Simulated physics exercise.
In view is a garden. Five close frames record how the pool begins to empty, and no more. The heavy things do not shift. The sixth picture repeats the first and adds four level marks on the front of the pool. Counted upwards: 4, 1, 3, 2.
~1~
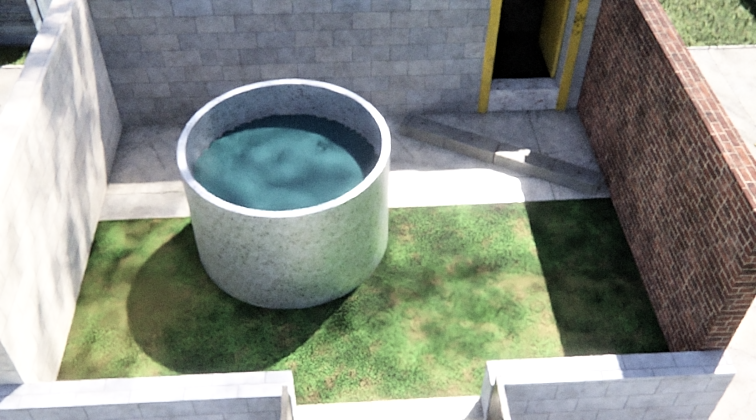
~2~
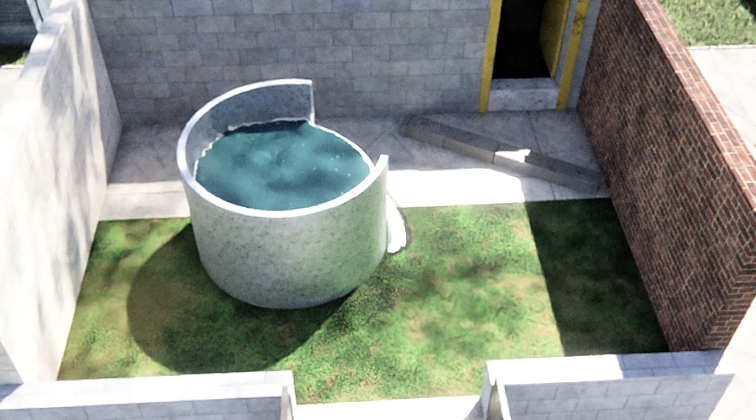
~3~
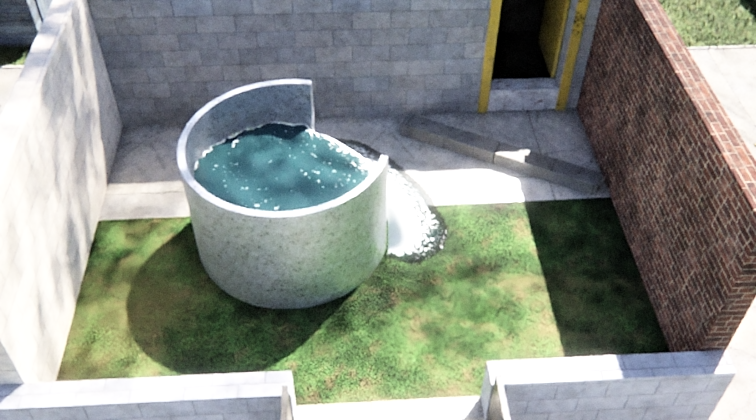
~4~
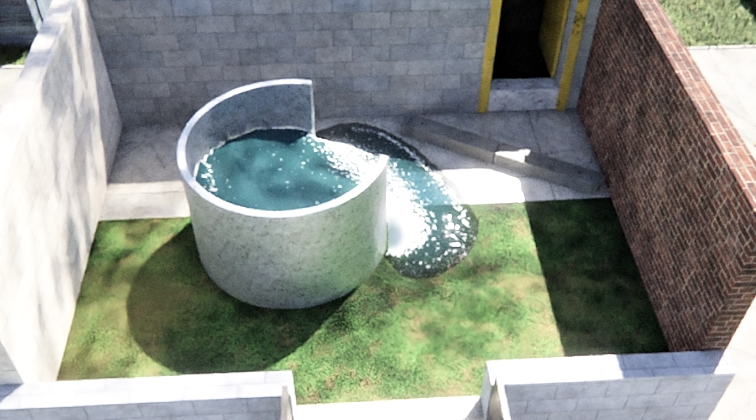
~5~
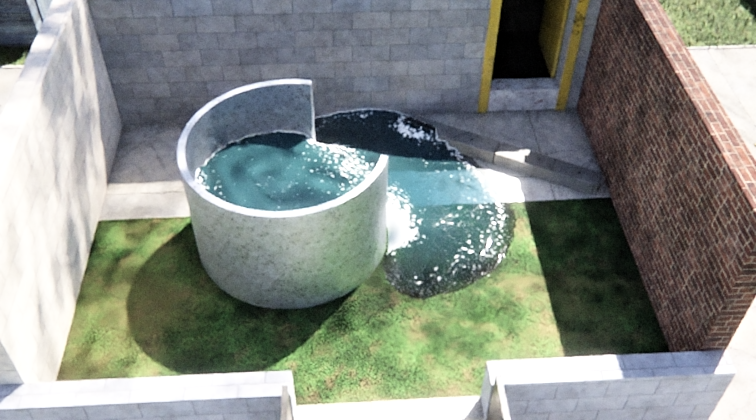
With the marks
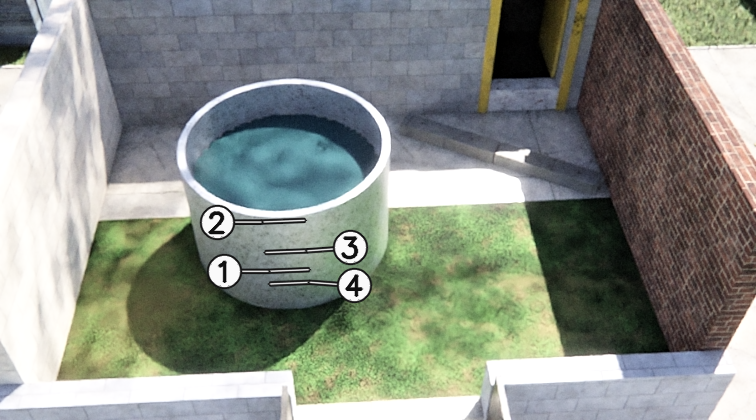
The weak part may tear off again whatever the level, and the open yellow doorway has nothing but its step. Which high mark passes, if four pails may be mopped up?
The answer is line 3.
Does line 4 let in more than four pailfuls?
No, that is safe.
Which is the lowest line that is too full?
2.
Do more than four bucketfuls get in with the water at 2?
Yes, that goes wrong.
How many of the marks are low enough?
Three.
In white, 1 at (288, 270); 2 at (283, 221); 3 at (286, 251); 4 at (289, 283); from the bottom up 4, 1, 3, 2.
With 1, nothing gets over.
With 2, about 12 bucketfuls get in.
With 3, a splash gets over, under a bucket.
With 4, nothing gets over.
